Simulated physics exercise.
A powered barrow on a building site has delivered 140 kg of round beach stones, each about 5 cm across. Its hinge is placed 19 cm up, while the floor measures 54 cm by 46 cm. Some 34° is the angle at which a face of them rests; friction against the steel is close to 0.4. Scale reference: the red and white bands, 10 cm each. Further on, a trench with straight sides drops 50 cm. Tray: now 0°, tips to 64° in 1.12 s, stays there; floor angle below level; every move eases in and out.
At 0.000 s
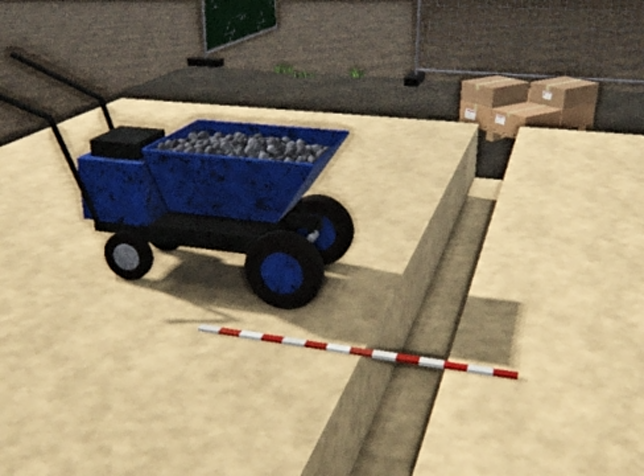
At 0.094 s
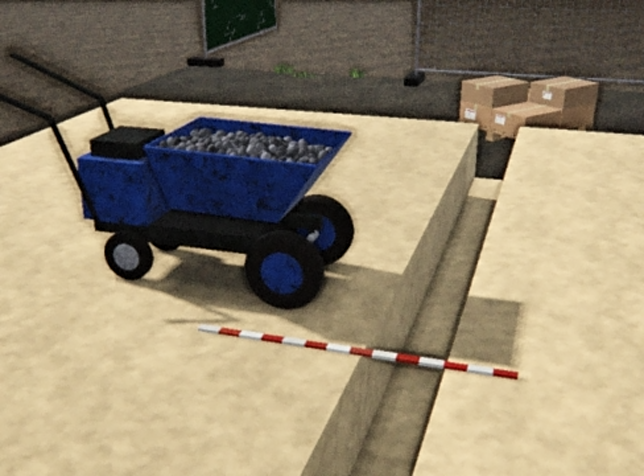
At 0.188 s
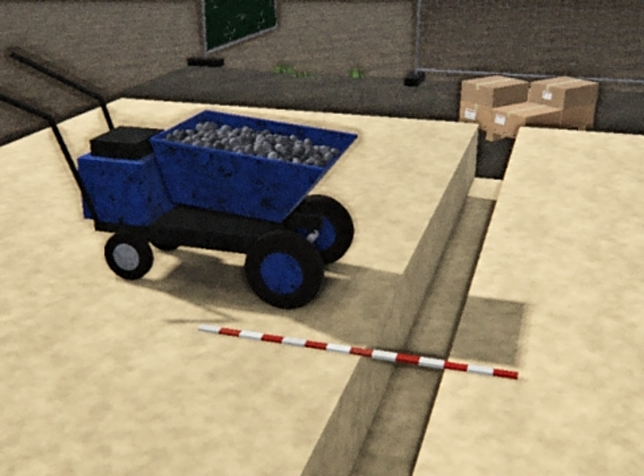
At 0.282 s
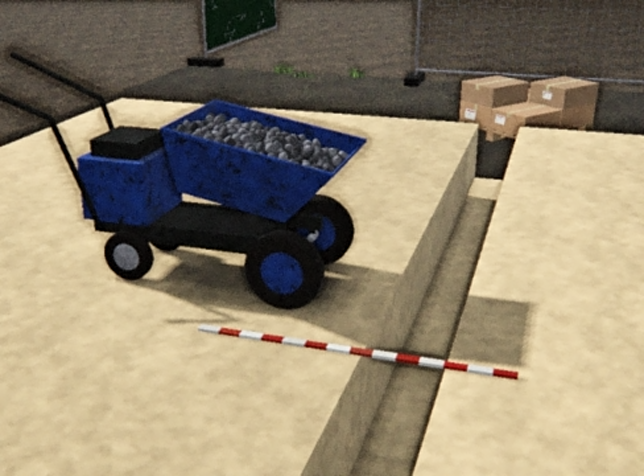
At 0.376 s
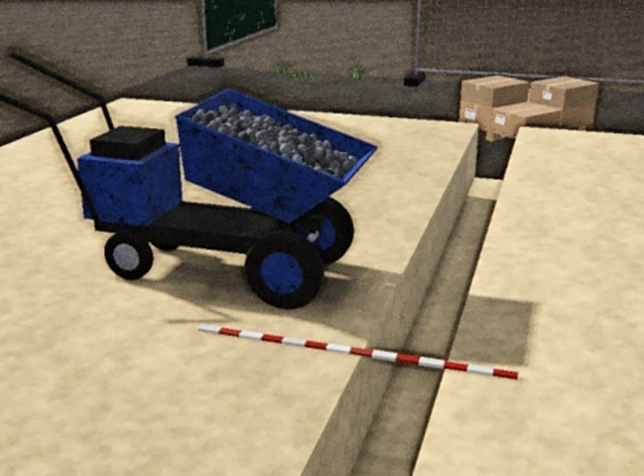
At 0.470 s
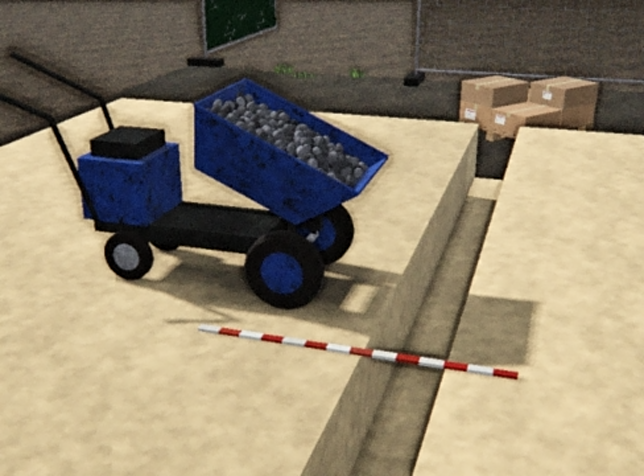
A blue powered barrow with black handles and a tray of grey stones stands at left on pale ground, seen from slightly above and to one side on a building site. A red-and-white banded pole lies across a straight-sided trench to its right, with cardboard boxes behind. The tray tilts steadily, its rear rising and its front lip dipping towards the right, while the barrow's wheels and the view stay still.
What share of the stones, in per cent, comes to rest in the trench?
About 67 per cent of the stones finish in the trench.
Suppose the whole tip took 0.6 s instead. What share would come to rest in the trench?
Roughly 50 per cent would.
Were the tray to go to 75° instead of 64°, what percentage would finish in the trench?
Trench share: Approx. 70%.
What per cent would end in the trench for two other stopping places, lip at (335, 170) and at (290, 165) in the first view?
45 % and 80 %.
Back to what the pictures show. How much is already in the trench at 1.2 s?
25 per cent, give or take.
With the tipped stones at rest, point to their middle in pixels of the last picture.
(439, 374).
After 0.8 s the floor is at 54°; 100 % in the tray; the foremost stones are at (393, 220).
After 1.2 s the floor is at 64°; 70 % in the tray, 23 % in the trench, 7 % past the trench; the foremost stones are at (499, 303).
After 1.6 s the floor is at 64°; 39 % in the tray, 37 % in the trench, 24 % past the trench; the foremost stones are at (619, 322).
After 3.5 s the floor is at 64°; 8 % in the tray, 67 % in the trench, 25 % past the trench; the foremost stones are past the picture's edge.
